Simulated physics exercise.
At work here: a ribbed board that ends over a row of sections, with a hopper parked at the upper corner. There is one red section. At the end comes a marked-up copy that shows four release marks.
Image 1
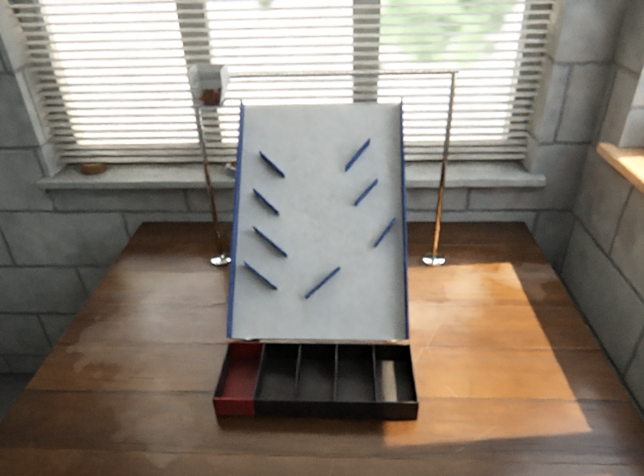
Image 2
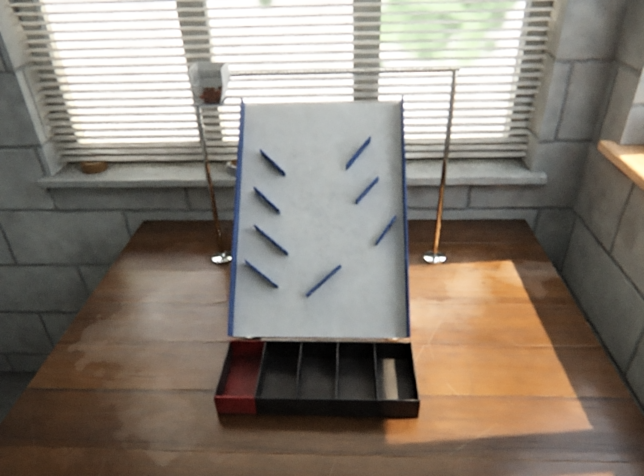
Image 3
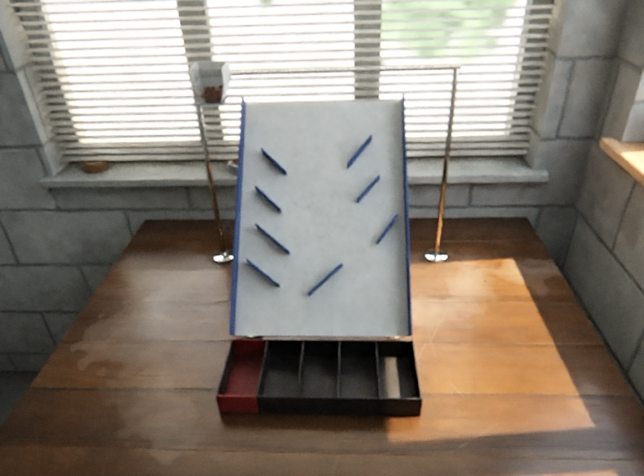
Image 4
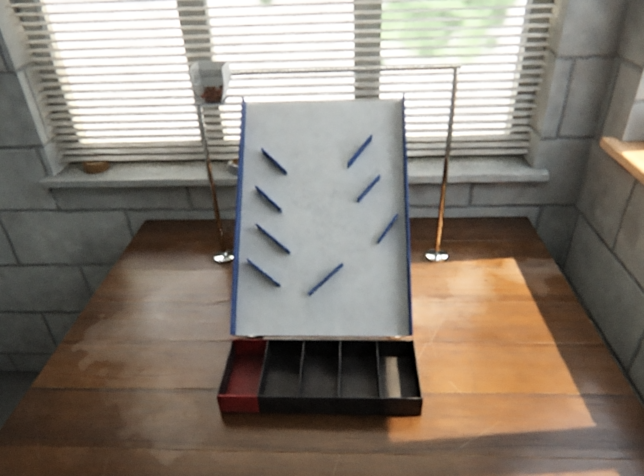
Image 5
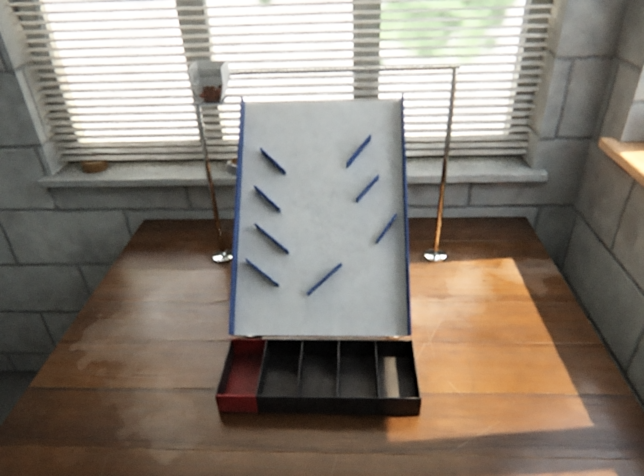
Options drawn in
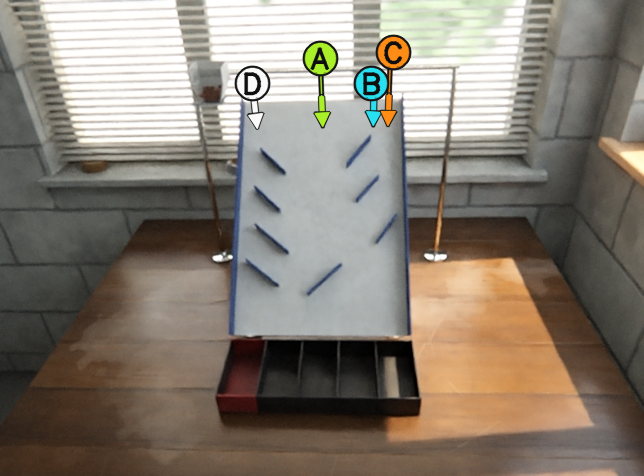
Nothing visibly moves apart from a very slight shift of the view, as a small hopper sits at the upper left of a tilted grey board with blue ribs, above a row of five sections, the leftmost red.
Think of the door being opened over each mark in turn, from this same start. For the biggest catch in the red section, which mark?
D works best here.
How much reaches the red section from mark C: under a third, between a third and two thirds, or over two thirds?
Mark C gives under a third.
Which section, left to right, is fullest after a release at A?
It is the second one.
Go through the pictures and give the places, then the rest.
Hopper near (212, 95), clay pellets, door shut, in the first frame.
Ribs (260, 149) to (283, 172), (347, 165) to (370, 137), (254, 187) to (278, 210), in the second frame.
Ribs (358, 199) to (379, 175), (256, 224) to (288, 251), (378, 241) to (397, 214), in the third frame.
Ribs (247, 259) to (278, 285), (308, 294) to (343, 263), in the fourth frame.
Red section near (237, 402), number 1 of 5 from the left, in the fifth frame.
On the marked copy, mark A meets the board at (322, 121); mark B meets the board at (373, 120); mark C meets the board at (388, 120); mark D meets the board at (256, 123).
If A is chosen, a small share in the red section, the bulk in other sections, a small share outside the box.
If B is chosen, a small share in the red section, the bulk in other sections, a small share outside the box.
If C is chosen, a small share in the red section, the bulk in other sections, a small share outside the box.
If D is chosen, close to two thirds in the red section, close to a third in other sections.
